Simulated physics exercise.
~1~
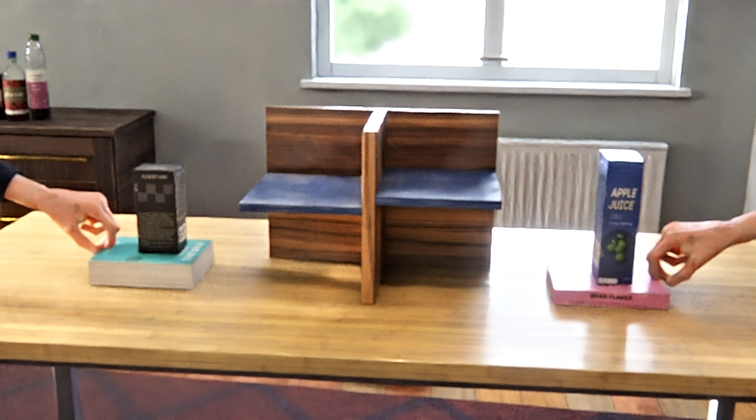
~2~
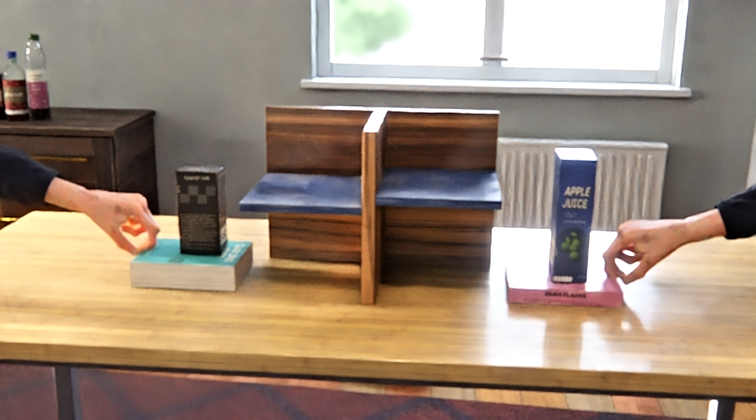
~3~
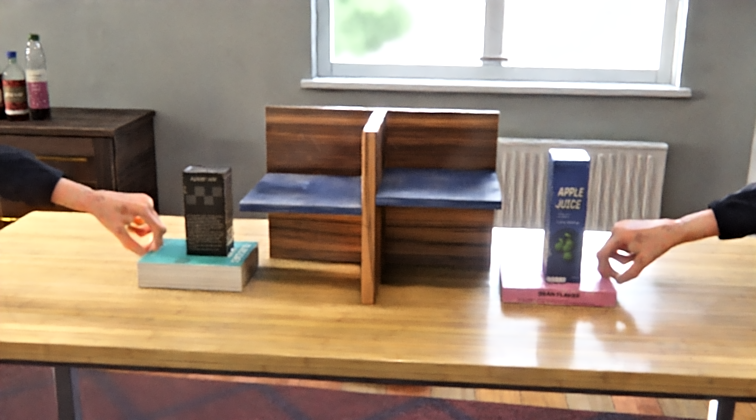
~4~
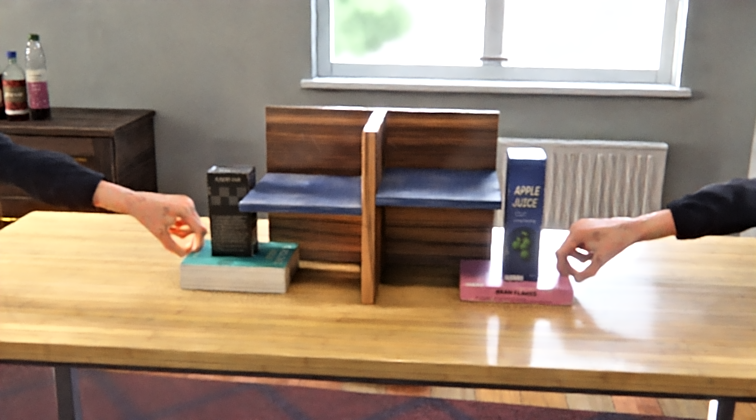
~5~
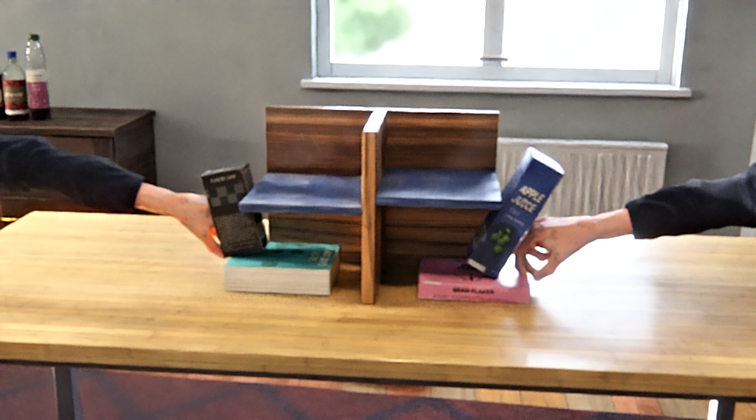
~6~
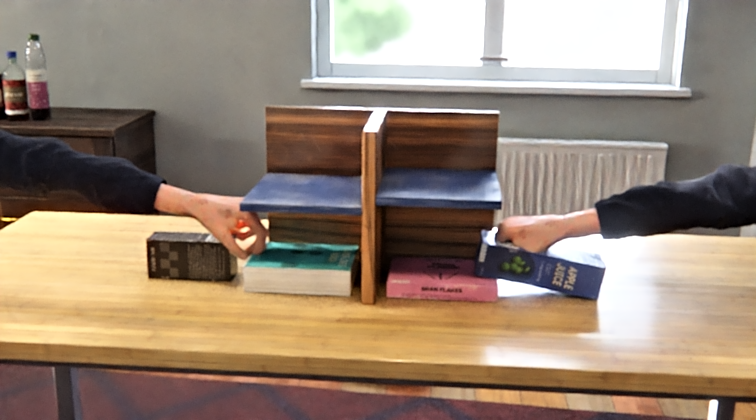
Two books carrying upright cartons are pushed under low shelves, which knock both cartons over.
